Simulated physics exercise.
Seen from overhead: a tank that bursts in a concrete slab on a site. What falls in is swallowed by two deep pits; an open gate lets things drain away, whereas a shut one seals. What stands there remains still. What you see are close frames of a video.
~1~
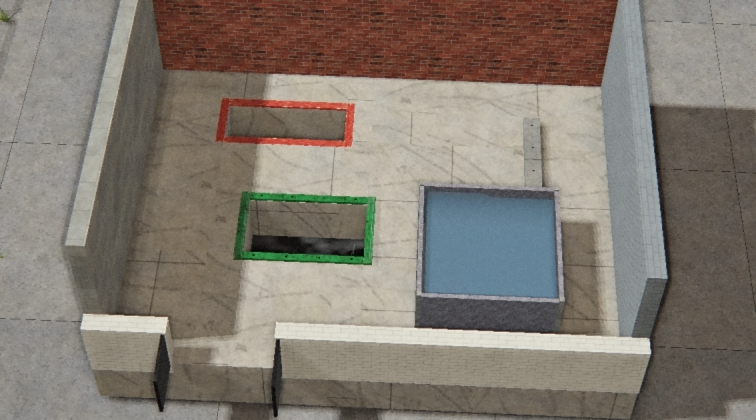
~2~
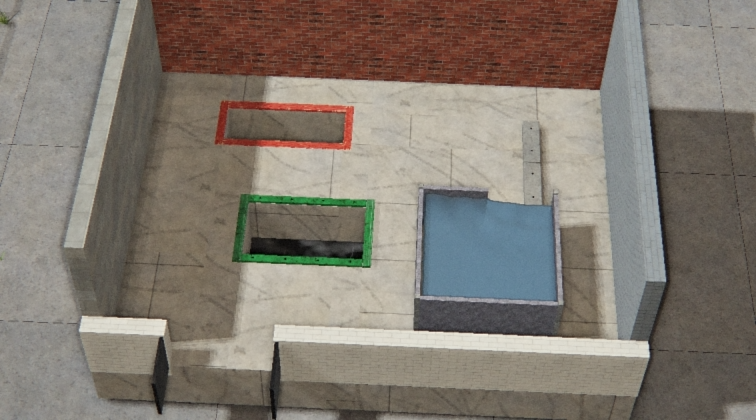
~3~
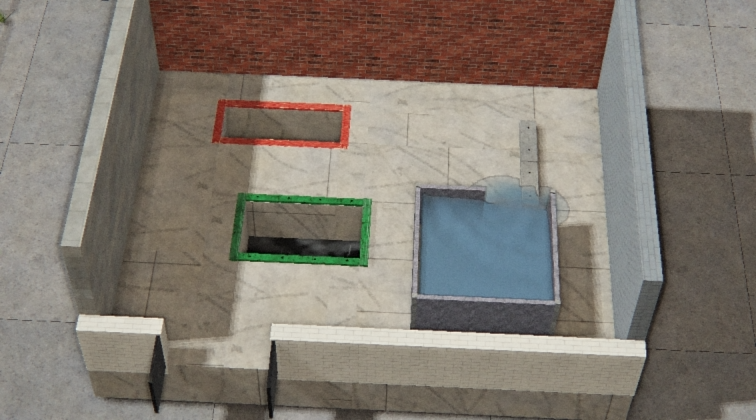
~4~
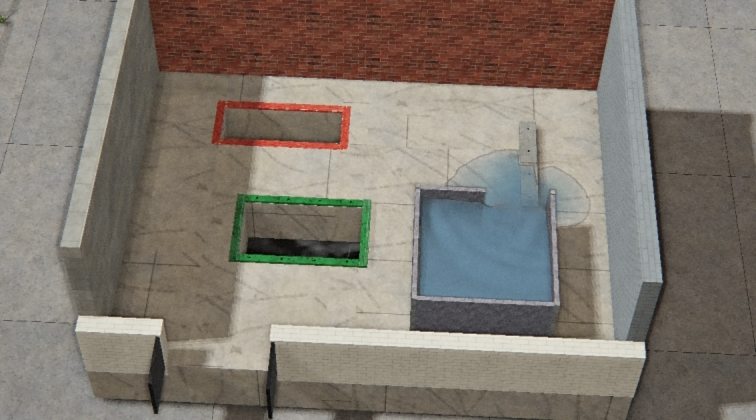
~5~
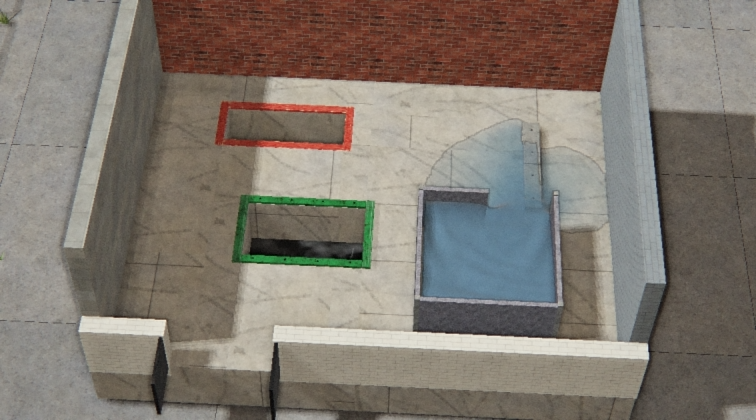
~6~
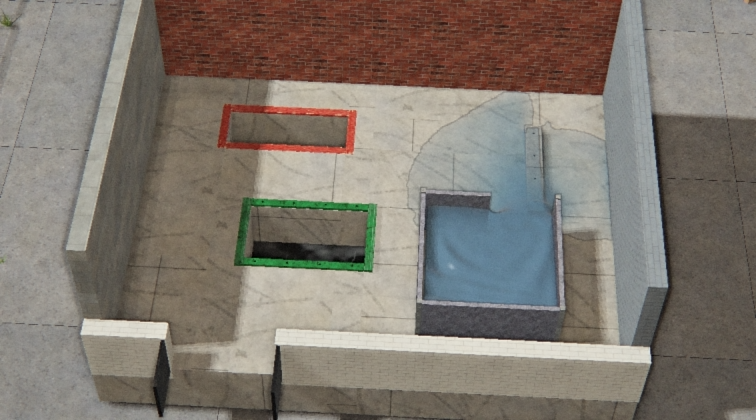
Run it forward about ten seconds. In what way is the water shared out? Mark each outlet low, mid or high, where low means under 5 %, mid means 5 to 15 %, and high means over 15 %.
Marks - gate: Low, green pit: Low, red pit: High.
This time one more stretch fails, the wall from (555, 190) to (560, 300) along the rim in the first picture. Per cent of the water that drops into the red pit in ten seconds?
Share recorded - red: 20 %.
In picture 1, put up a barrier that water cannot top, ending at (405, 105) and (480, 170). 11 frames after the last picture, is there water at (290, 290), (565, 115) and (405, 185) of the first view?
Spared; swamped; swamped.
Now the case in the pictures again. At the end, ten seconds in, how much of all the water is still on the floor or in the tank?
Near 62 in a hundred.
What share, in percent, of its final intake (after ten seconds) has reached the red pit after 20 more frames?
About 20 per cent.
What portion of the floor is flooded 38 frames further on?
Around 70 percent.
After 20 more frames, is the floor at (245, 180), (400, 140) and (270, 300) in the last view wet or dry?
Point 1: Unwetted; point 2: Inundated; point 3: Unwetted.
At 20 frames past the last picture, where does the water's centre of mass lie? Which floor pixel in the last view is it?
My pick is pixel (468, 195).
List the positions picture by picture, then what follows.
The first picture shows the water tank at (489, 244) is whole and still.
In the second picture, water pours out on the water tank's far side and has run to a hidden place.
In the third picture, water pours out on the water tank's far side and has run to (501, 180).
In the fourth picture, water pours out on the water tank's far side and has run to (509, 153).
In the fifth picture, the front is at (507, 124), out from the gap on the water tank's far side.
In the sixth picture, water pours out on the water tank's far side and has run to (517, 94).
A moment on, water covers 30 % of the floor; the gate 0 %, the green pit 0 %, the red pit 0 %.
Next, water covers 35 % of the floor; the gate 0 %, the green pit 0 %, the red pit 1 %.
Then, water covers 45 % of the floor; the gate 0 %, the green pit 0 %, the red pit 8 %.
Later, water covers 70 % of the floor; the gate 0 %, the green pit 0 %, the red pit 21 %.
In the end, water covers 90 % of the floor; the gate 2 %, the green pit 0 %, the red pit 34 %.
